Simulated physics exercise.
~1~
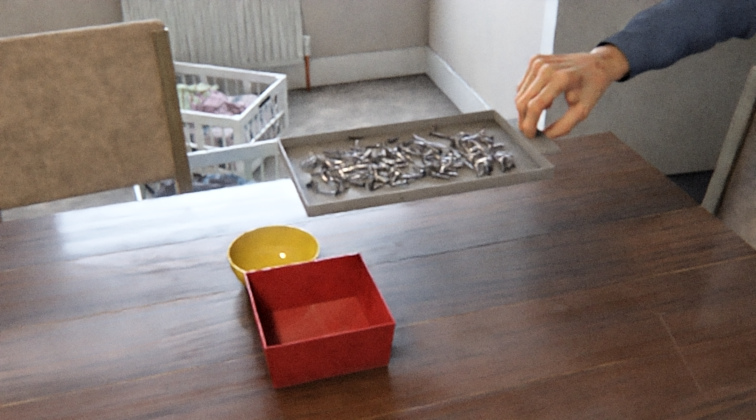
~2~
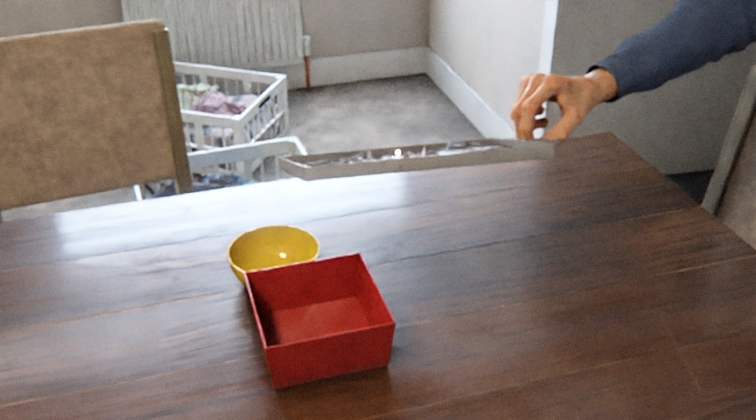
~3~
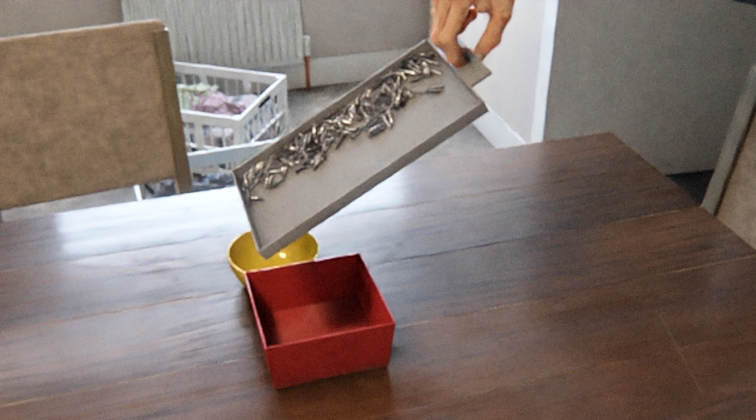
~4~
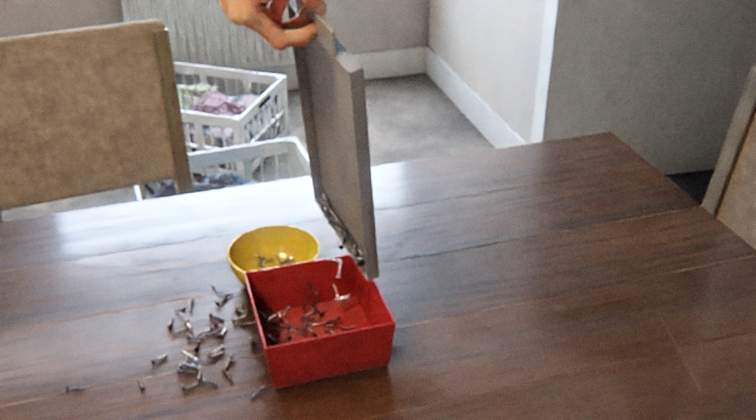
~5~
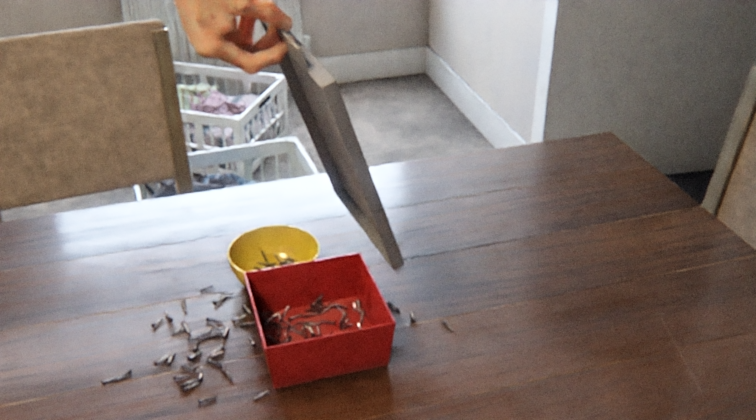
A hand tips a tray of screws into a red tin, a yellow bowl and onto the table.
